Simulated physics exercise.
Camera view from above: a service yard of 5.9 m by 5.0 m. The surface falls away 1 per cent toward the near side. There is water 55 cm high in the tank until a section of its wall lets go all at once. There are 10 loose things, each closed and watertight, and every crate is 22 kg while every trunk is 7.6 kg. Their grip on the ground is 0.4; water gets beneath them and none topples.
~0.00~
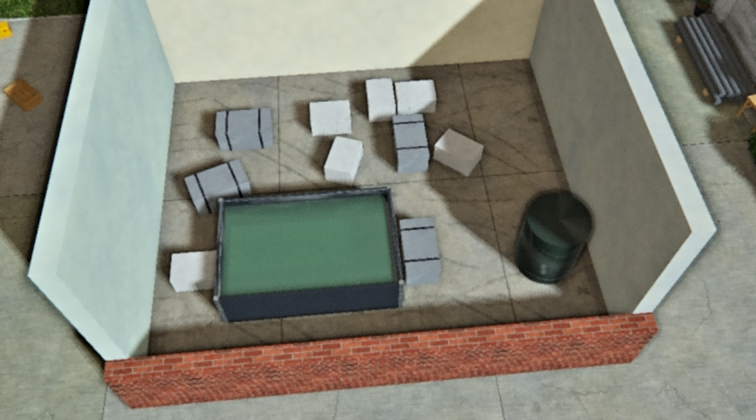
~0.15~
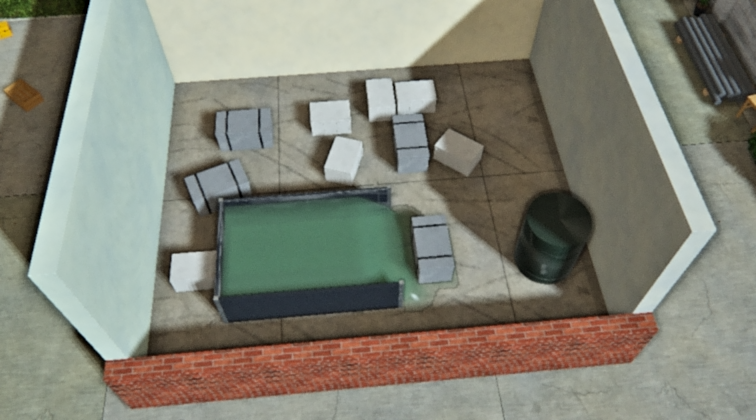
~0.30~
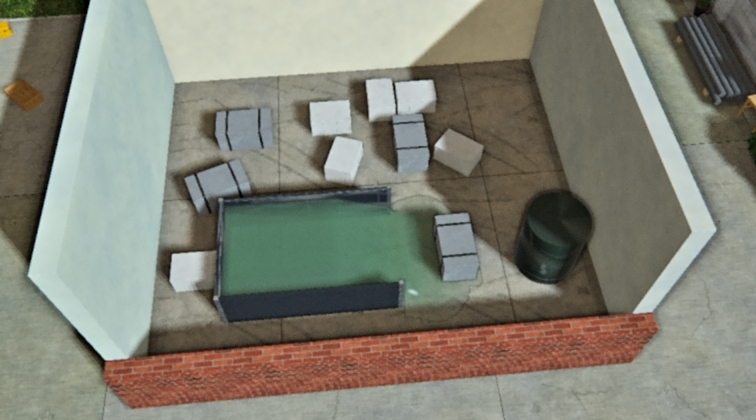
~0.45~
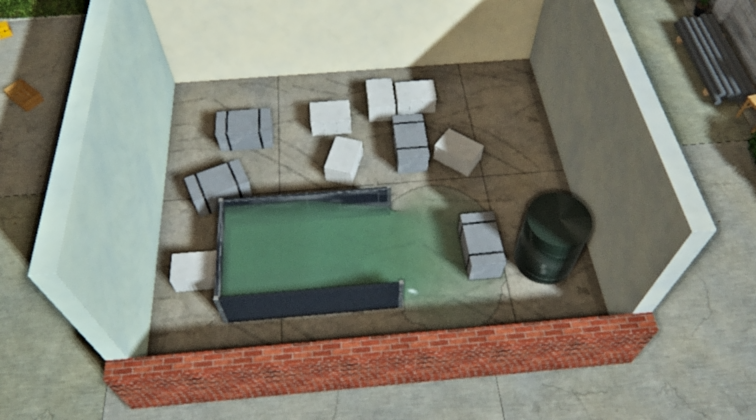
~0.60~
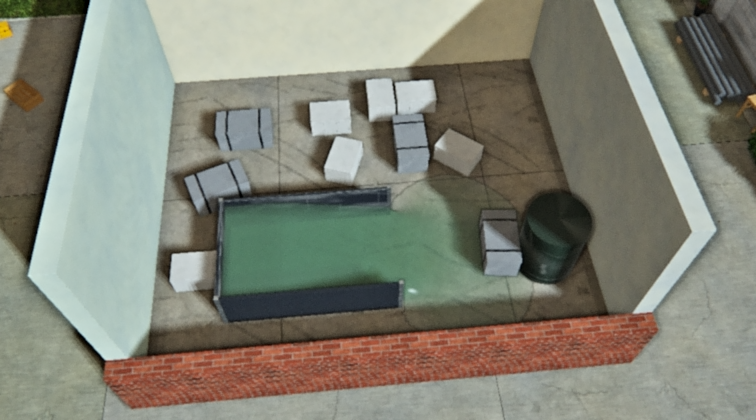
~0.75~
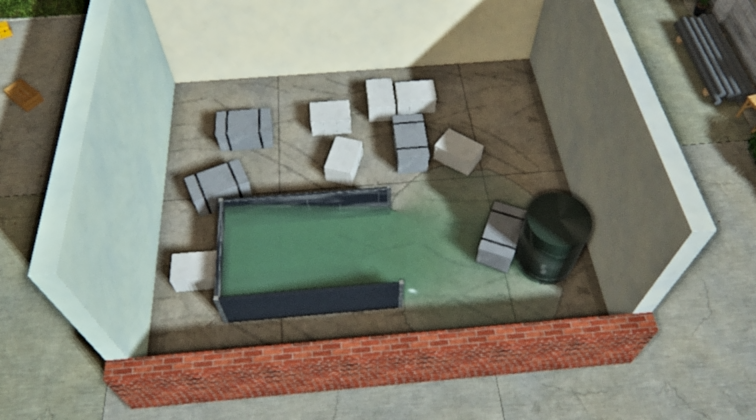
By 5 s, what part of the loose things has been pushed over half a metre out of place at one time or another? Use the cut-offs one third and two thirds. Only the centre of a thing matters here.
Under a third.
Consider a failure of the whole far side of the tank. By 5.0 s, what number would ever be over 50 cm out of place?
That gives 8 of them.
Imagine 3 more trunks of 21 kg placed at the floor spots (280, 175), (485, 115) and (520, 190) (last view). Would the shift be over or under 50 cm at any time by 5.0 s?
In that order: Less, more, past it.
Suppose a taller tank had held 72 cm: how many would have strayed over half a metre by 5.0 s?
With that change, 5 of them.
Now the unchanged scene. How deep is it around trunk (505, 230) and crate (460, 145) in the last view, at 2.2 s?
I'd estimate 16 cm for the first and 4 cm for the second.
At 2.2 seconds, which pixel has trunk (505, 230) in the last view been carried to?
Near (556, 158).
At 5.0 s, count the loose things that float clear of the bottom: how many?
4 of them.
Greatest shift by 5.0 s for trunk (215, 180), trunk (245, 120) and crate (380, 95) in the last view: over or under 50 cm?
Within the mark, within the mark, within the mark.
After 1.1 s 1 of 10 are over 50 cm from their spots; 1 afloat.
After 2.2 s 1 of 10 are over 50 cm from their spots; 1 afloat.
After 3.5 s 1 of 10 are over 50 cm from their spots; 1 afloat.
After 5.0 s 3 of 10 are over 50 cm from their spots, and 3 have been at some point; 4 afloat.
